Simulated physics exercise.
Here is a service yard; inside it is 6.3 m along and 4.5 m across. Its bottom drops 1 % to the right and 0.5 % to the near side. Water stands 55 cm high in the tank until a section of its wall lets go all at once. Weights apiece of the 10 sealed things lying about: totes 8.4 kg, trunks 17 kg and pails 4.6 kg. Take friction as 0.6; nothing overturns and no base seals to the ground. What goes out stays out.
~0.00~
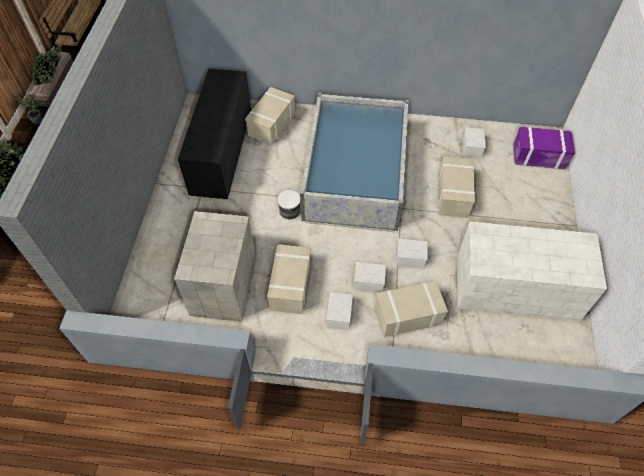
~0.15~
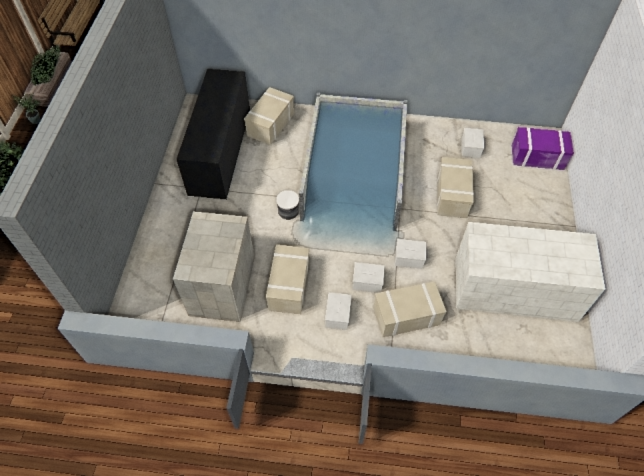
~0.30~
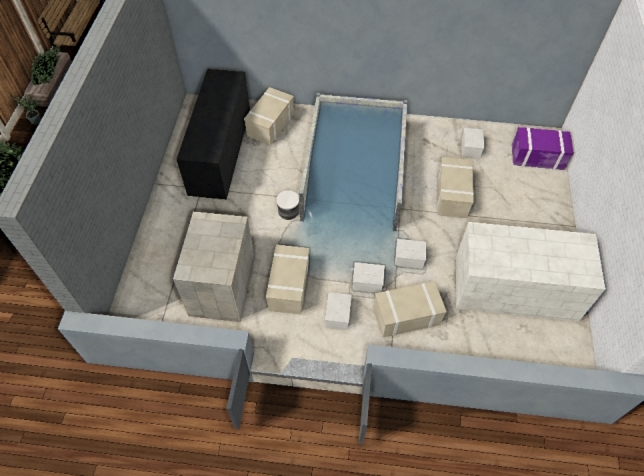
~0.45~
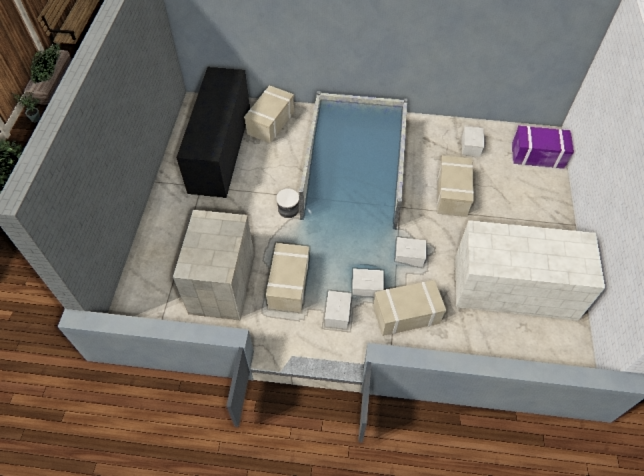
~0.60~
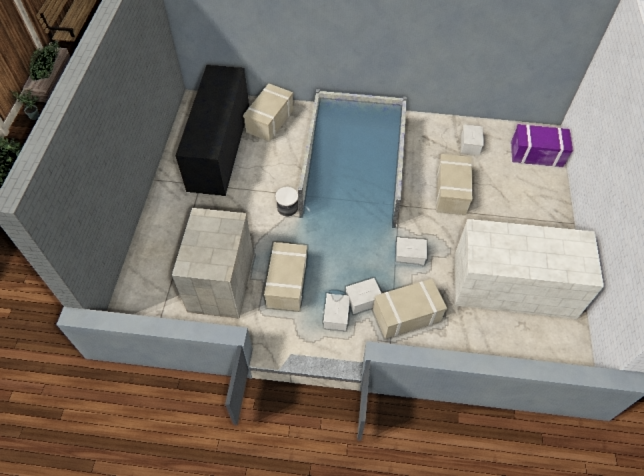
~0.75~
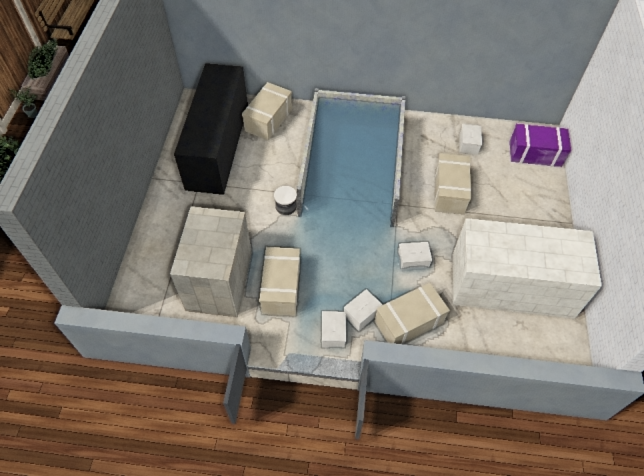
The video shows a walled yard with trunks and blocks around a tank of water; the tank's near side opens, water spreads across the floor toward the near side, and a few of the pale blocks and trunks shift slightly.
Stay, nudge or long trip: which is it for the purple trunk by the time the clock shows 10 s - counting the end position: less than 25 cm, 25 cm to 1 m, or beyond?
The purple trunk stays put.
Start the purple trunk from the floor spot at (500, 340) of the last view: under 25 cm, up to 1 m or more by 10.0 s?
It slides a little.
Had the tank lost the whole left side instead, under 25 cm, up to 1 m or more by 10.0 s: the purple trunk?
Then the purple trunk moves a short way.
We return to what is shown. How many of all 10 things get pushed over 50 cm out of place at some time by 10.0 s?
I count 5.
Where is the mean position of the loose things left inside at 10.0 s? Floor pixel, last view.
Near (414, 223).
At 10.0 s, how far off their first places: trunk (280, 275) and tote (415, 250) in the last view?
In that order: 140 cm, 120 cm.
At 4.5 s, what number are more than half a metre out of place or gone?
By then 5.
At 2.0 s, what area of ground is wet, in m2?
Roughly 11.5 m2.
After 2.0 s the purple trunk is near (543, 137), 0.0 m from its start, aground; 1 of 10 are out; 2 afloat.
After 4.5 s the purple trunk is near (543, 137), 0.0 m from its start, aground; 2 of 10 are out; 3 afloat.
After 7.0 s the purple trunk is near (543, 137), 0.0 m from its start, aground; 2 of 10 are out; 2 afloat.
After 10.0 s the purple trunk is near (543, 137), 0.0 m from its start, aground; 2 of 10 are out; 1 afloat.
